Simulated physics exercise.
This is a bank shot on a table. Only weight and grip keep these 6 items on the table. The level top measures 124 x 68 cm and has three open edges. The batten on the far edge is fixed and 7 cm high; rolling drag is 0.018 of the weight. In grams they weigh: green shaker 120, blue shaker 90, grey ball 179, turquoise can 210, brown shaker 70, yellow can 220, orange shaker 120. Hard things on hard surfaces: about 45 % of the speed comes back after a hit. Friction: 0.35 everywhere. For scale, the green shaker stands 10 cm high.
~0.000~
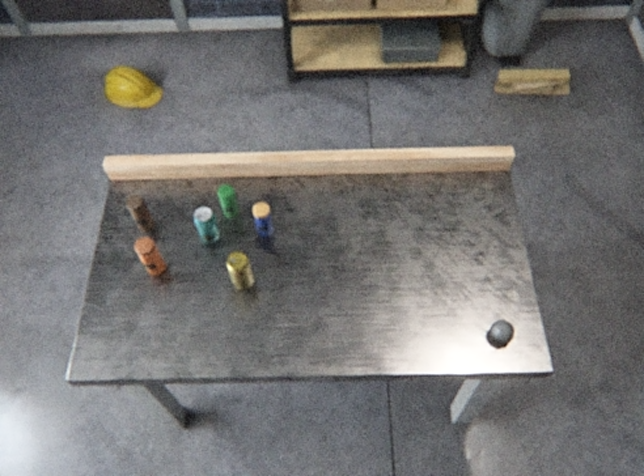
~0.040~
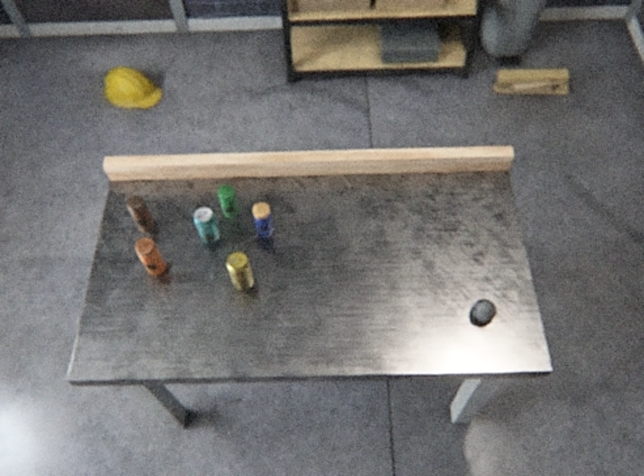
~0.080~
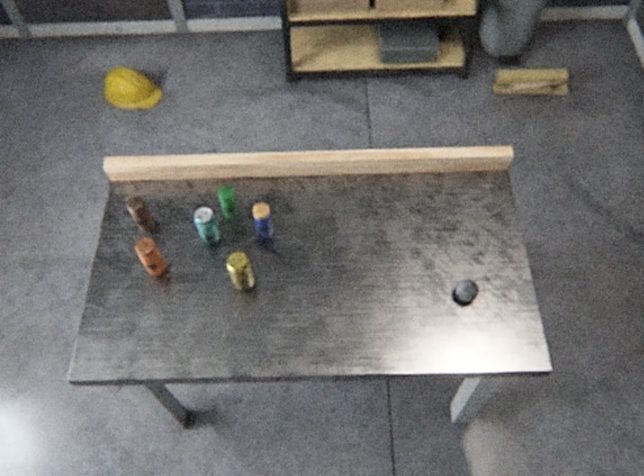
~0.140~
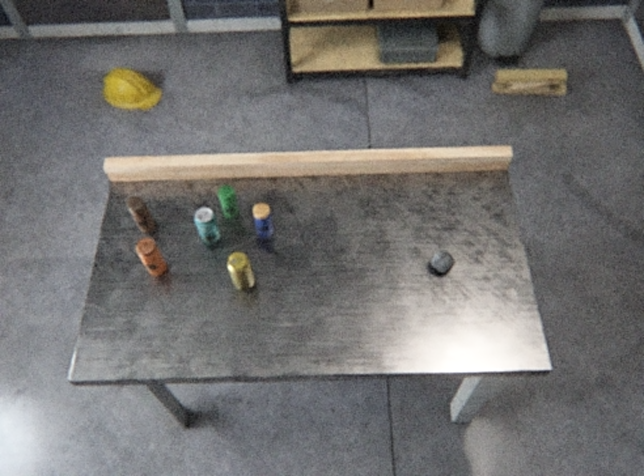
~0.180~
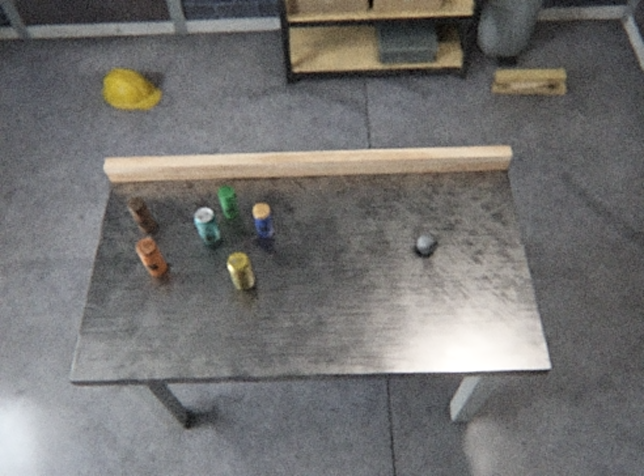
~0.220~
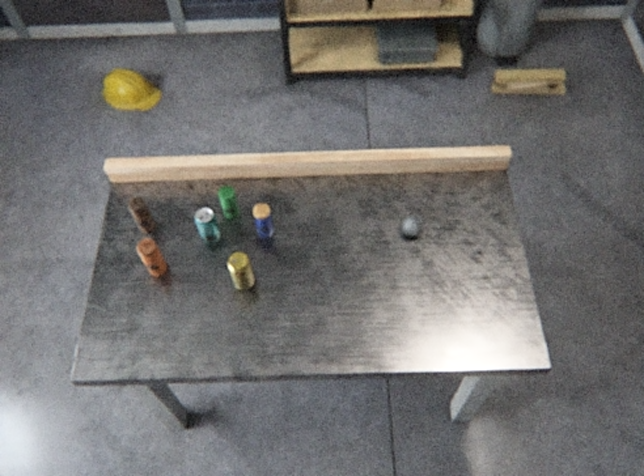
A dark grey ball rolled from the lower right of a metal table up and to the left, nearing the wooden rail along the back, while the six small colored containers on the left stayed still.
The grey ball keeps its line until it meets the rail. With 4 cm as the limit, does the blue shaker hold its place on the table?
The blue shaker ends elsewhere.
Around 0.52 s, grey ball near (333, 197).
Around 0.82 s, grey ball near (274, 220); blue shaker shifted 3 cm near (255, 225).
Finally (2.2 s), not toppled but over 4 cm from the start, blue shaker; the other 5 still in place (within 4 cm). Final places as that camera would see them, blue shaker near (243, 231).
